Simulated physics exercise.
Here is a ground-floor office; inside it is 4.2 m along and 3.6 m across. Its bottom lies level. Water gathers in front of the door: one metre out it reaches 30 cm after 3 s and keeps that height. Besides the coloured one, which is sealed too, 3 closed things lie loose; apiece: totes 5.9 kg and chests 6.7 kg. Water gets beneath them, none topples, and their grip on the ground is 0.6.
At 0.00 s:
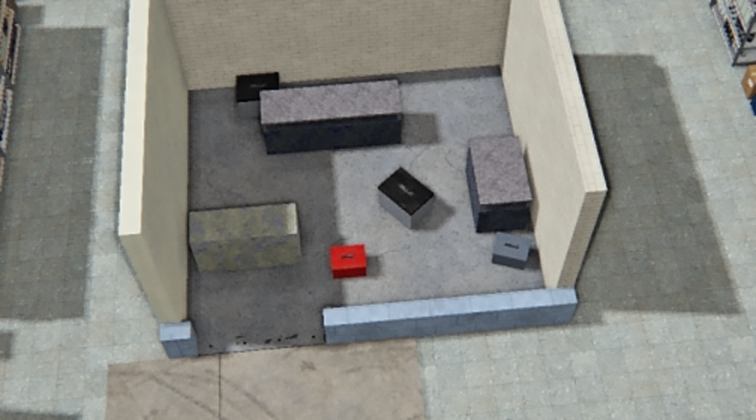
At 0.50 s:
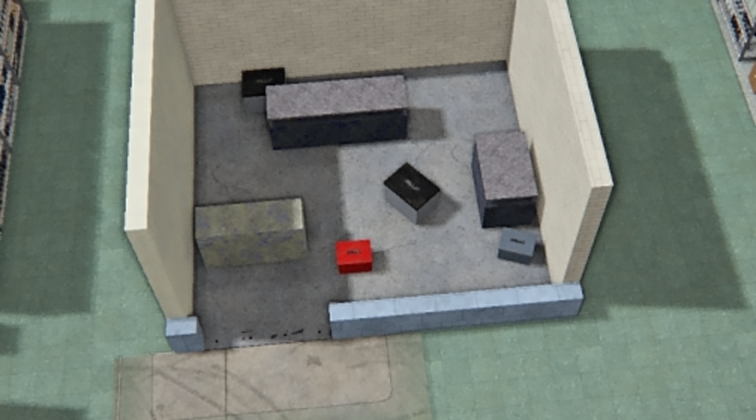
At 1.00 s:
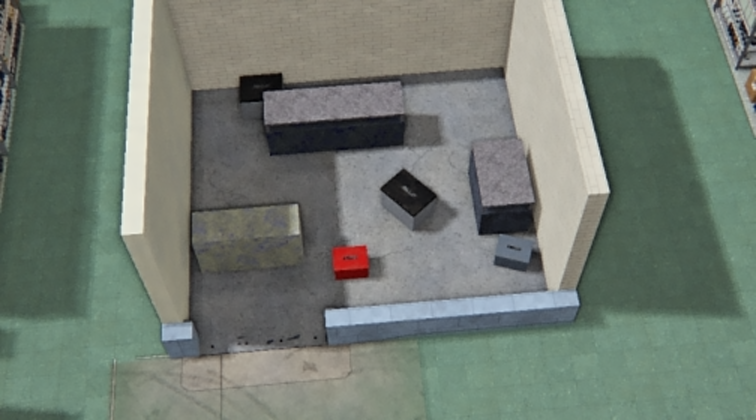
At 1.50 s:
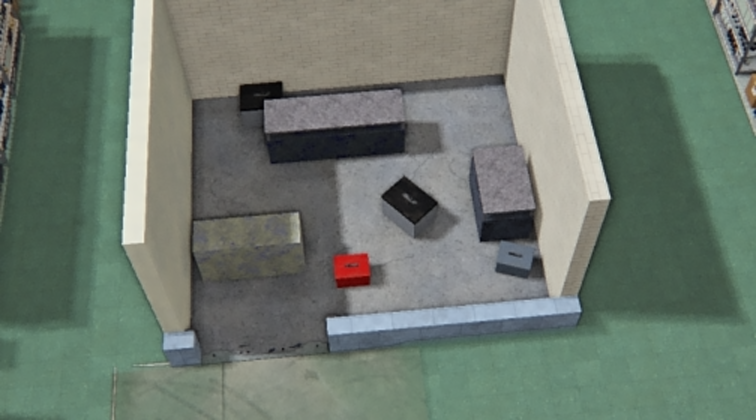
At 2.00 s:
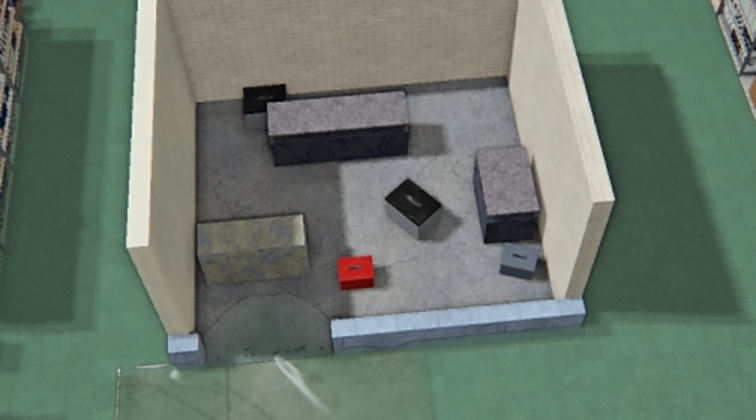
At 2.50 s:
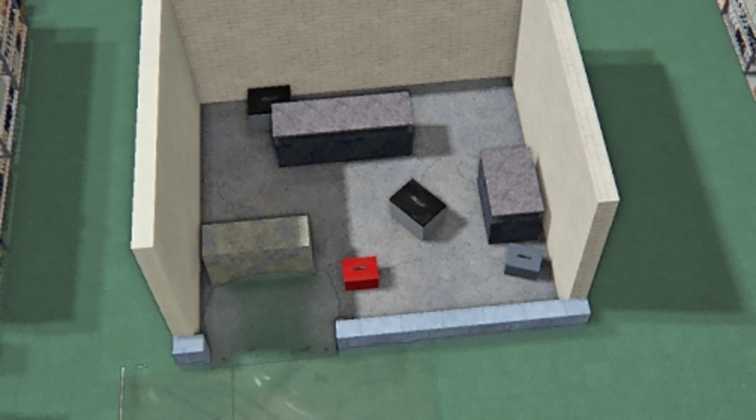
A roofless ground-floor office with pale walls and a doorway gap in its low front wall is seen from high above. A red tote sits near the front, with a black box at the back left, a black-topped one near the centre, a blue-grey one at the right, and larger grey and yellowish blocks around them. The view shifts slightly, the paving outside turns green, and clear water spreads in through the doorway while the boxes stay put.
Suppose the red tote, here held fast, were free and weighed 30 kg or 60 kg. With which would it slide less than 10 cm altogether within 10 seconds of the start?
I expect that only the higher weight holds it.
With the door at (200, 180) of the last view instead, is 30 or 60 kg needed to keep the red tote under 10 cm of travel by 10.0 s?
Then the smaller load will do.
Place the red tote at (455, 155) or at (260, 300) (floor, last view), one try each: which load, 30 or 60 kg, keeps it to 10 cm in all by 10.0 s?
In that order: The smaller is enough; only the larger holds.
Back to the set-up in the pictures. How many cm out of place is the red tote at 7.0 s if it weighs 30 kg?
About 60 cm.
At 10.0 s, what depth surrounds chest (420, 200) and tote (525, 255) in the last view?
Roughly 13 and 14 cm.
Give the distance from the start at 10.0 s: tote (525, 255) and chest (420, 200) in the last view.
In turn: 150 cm, 80 cm.
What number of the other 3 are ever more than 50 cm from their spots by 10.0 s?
I count 3.
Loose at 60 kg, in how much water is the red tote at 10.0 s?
Roughly 13 cm.
After 3.5 s the red tote would be 0 cm from its start with 30 kg and 0 cm from its start with 60 kg; 7 cm of water round it then.
After 4.5 s the red tote would be 16 cm from its start with 30 kg and 0 cm from its start with 60 kg; 11 cm of water round it then.
After 7.0 s the red tote would be 56 cm from its start with 30 kg and 0 cm from its start with 60 kg; 12 cm of water round it then.
After 10.0 s the red tote would be 77 cm from its start with 30 kg and 0 cm from its start with 60 kg; 13 cm of water round it then.
